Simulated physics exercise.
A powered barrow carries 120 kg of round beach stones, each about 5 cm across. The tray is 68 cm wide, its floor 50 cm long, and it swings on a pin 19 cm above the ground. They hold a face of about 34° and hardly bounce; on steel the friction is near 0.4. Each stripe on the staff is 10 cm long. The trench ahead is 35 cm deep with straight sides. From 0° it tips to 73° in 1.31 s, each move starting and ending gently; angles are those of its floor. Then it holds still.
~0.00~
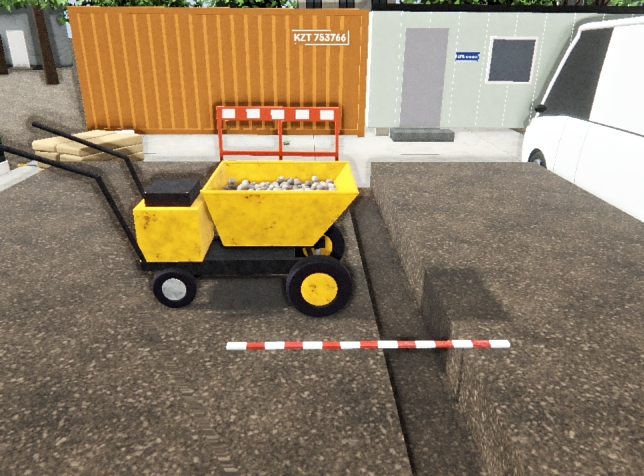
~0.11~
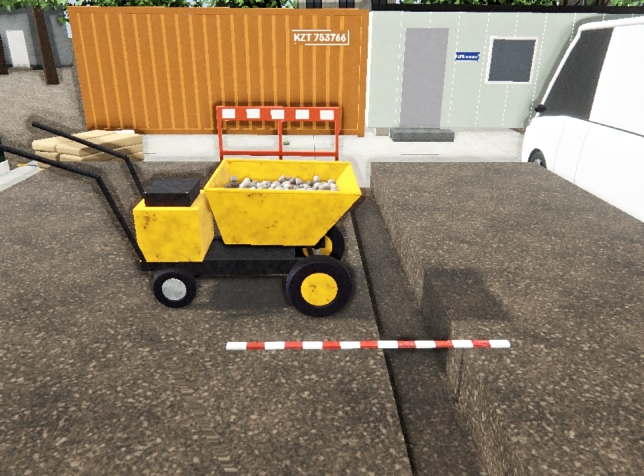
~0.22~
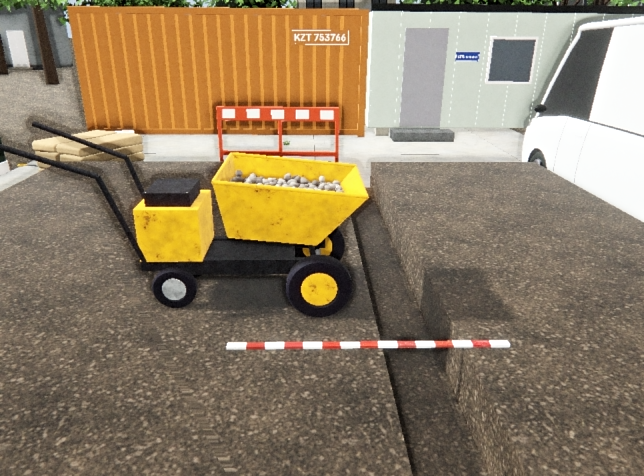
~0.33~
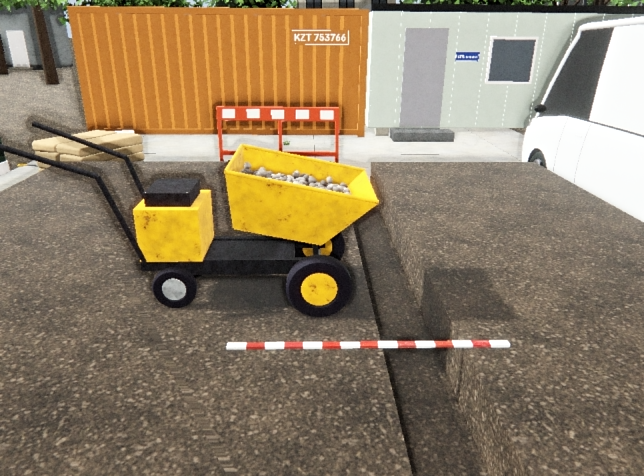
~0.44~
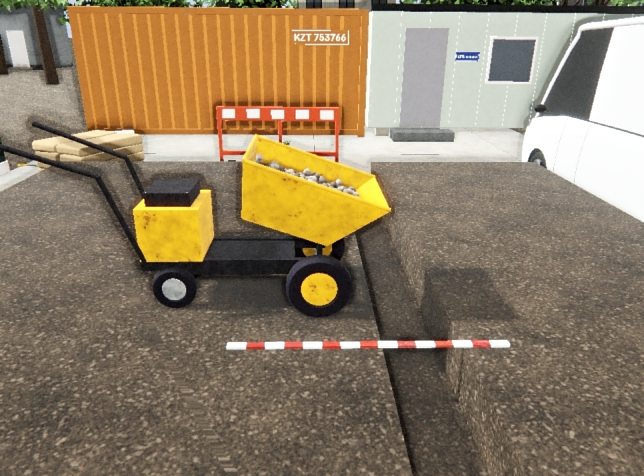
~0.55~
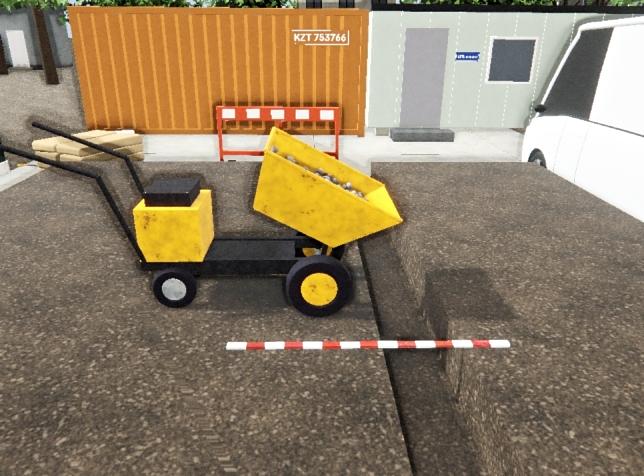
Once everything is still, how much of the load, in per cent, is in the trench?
Some 48 per cent of it.
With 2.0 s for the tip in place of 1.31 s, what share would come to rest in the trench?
It would be near 55 per cent.
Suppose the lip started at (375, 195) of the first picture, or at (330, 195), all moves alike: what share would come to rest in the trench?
First some 30, then 90 per cent.
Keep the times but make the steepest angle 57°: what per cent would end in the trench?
Then about 40 per cent.
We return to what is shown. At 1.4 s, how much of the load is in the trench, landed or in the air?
About 15 per cent by then.
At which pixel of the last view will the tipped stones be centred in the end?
Their middle is at about (442, 287).
After 1.0 s the floor is at 61°; 100 % in the tray; the foremost stones are at (414, 245).
After 1.4 s the floor is at 73°; 52 % in the tray, 17 % in the trench, 32 % past the trench; the foremost stones are at (499, 288).
After 1.8 s the floor is at 73°; 19 % in the tray, 30 % in the trench, 51 % past the trench; the foremost stones are at (573, 291).
After 3.7 s the floor is at 73°; 0 % in the tray, 48 % in the trench, 52 % past the trench; the foremost stones are at (620, 287).
